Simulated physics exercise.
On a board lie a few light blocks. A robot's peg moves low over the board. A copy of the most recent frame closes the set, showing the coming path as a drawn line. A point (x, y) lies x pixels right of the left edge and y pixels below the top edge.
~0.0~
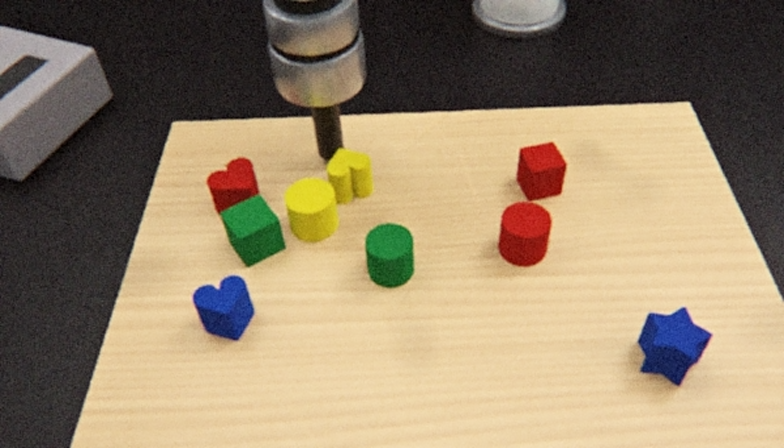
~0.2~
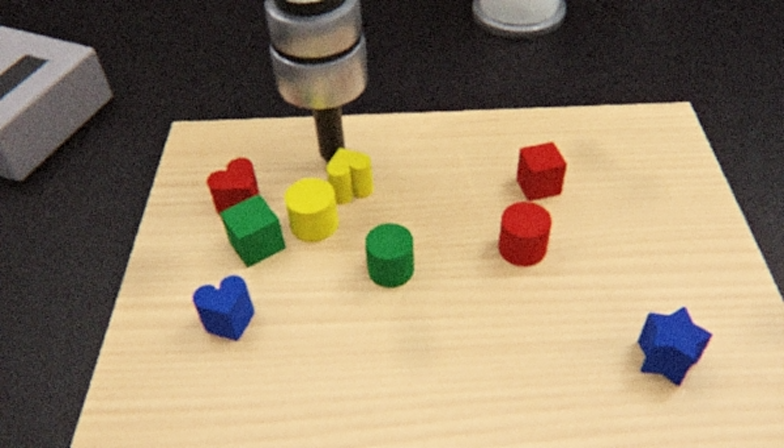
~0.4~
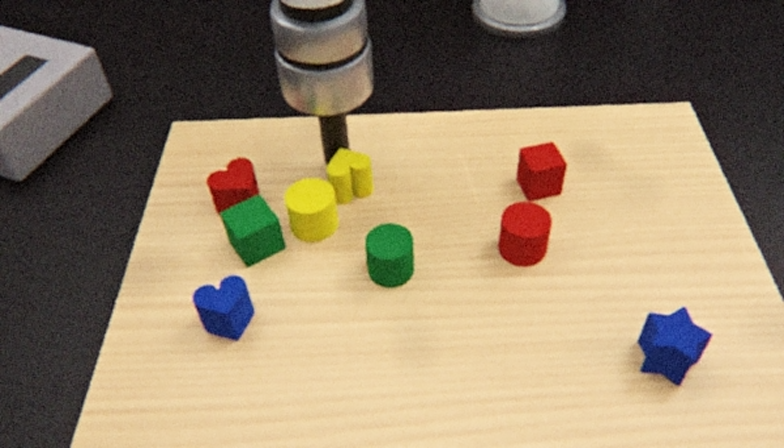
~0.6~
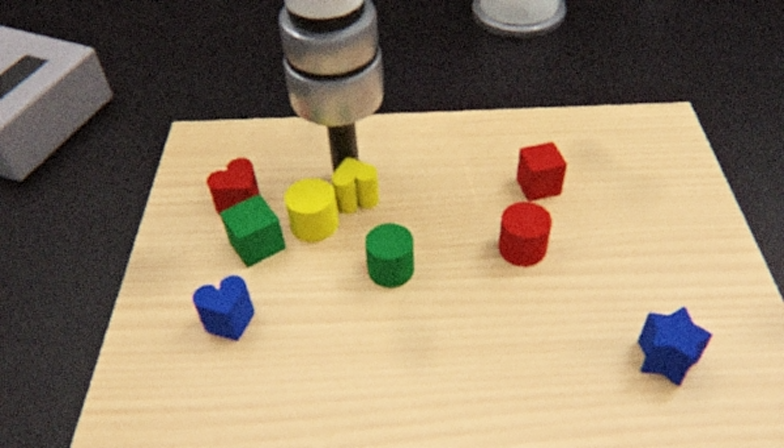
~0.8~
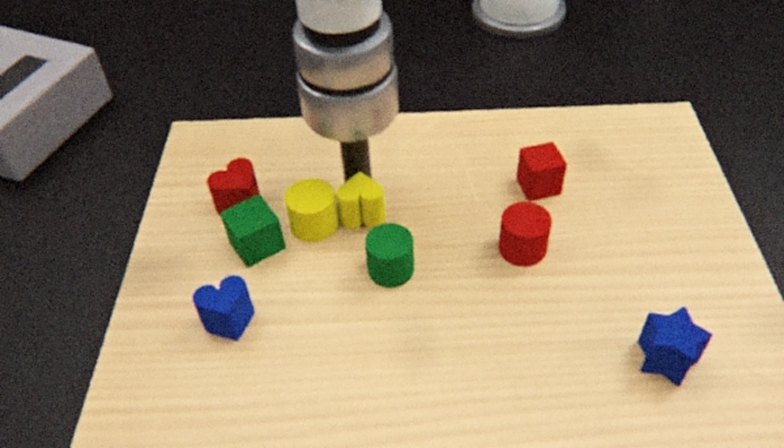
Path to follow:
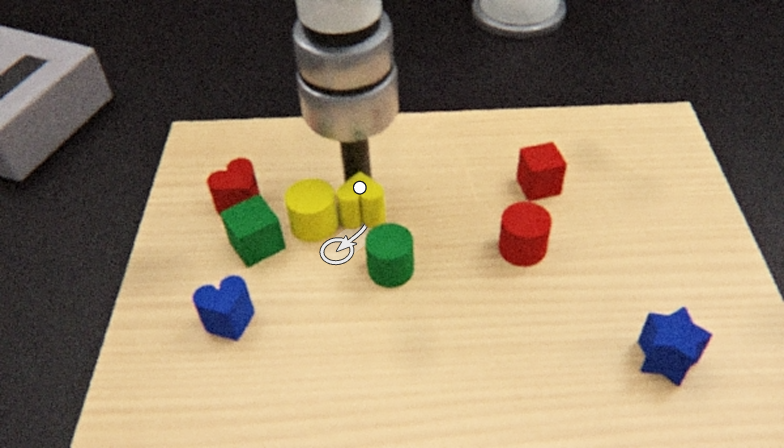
A robot arm's peg moves forward and pushes the yellow heart block toward the viewer, beside the yellow cylinder.
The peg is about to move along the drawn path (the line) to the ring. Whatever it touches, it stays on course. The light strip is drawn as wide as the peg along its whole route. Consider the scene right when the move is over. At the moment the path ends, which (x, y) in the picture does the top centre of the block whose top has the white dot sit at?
I'd place it at (333, 248), taking the centre of its top.
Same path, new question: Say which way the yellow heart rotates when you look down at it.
My prediction: CW.
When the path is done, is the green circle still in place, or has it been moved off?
Not moved.
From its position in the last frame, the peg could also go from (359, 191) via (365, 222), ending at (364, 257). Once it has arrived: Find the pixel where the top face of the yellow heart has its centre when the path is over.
Pixel (343, 251).
The line goes from (359, 191) by way of (368, 211) and (360, 233) to (337, 251); the dot is on the yellow heart.
What follows on the original path. Halfway along, peg (366, 215); yellow heart (355, 218), turned 50° clockwise.
At the end, peg (336, 243); yellow circle unmoved; yellow heart (333, 248), turned 30° clockwise; green circle unmoved.
